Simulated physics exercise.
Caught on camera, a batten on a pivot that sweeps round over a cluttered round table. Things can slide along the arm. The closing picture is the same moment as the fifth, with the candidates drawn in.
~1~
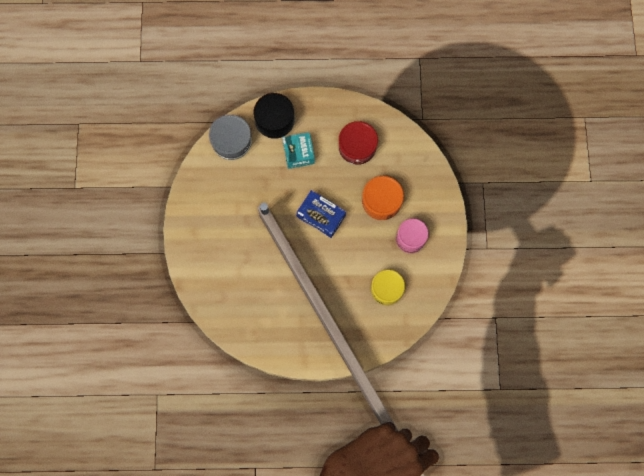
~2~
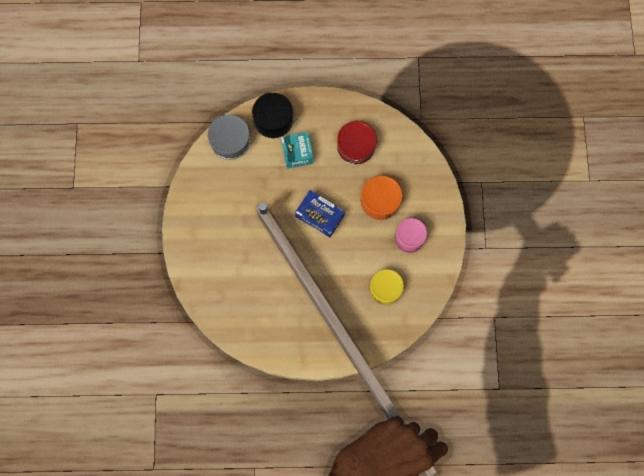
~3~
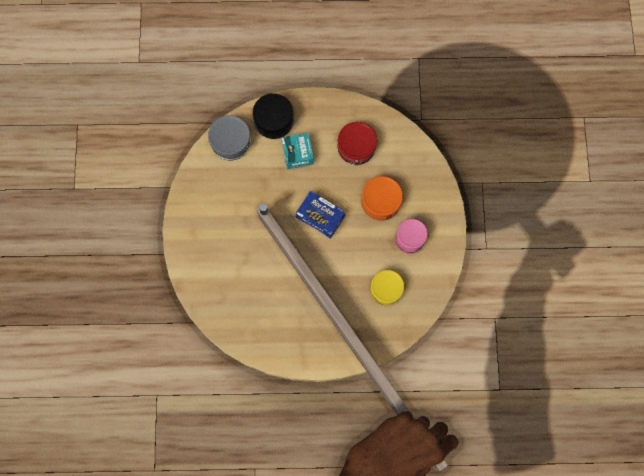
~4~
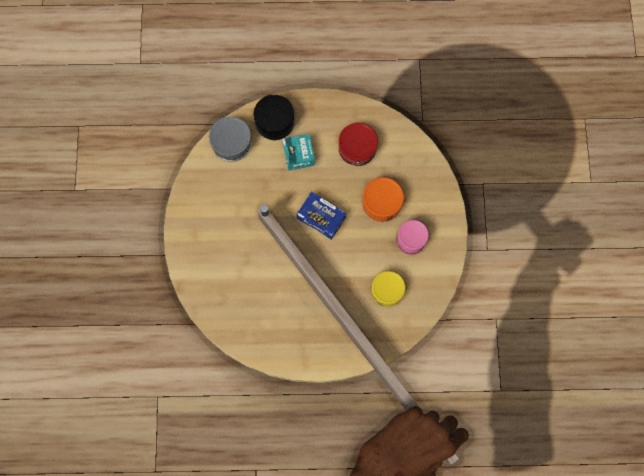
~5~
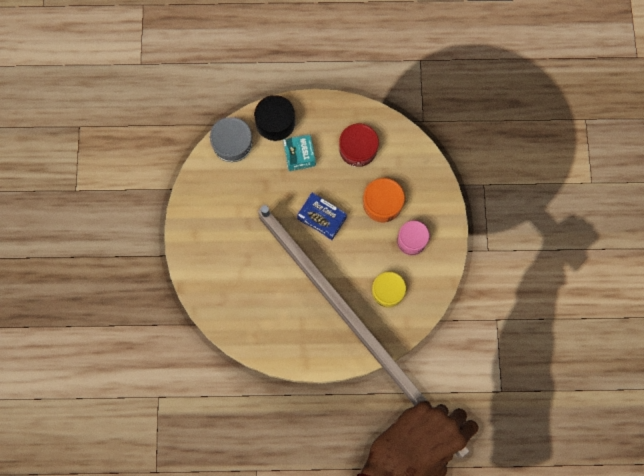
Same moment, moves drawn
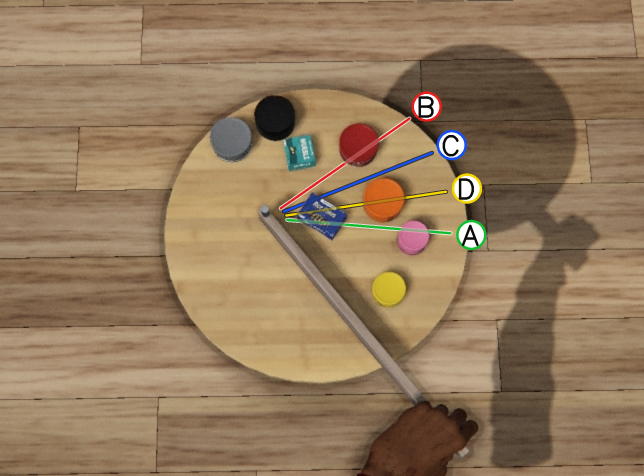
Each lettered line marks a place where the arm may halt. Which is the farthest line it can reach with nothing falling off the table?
D.
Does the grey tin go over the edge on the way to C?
No.
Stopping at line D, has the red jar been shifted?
No.
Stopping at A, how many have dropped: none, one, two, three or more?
In all, none.
On the marked copy, A at (369, 227); B at (346, 163); C at (359, 182); D at (367, 203).
Taking D. A third of the way, arm (359, 263); yellow tub (403, 269); grey tin (231, 140).
Two thirds of the way, arm (371, 225); pink jar (429, 188); yellow tub (424, 219).
When it is over, arm (370, 198); pink jar (432, 150); yellow tub (421, 178); nothing has fallen.
As for the rest, A is safe but short; B drops the pink jar; C drops the pink jar.
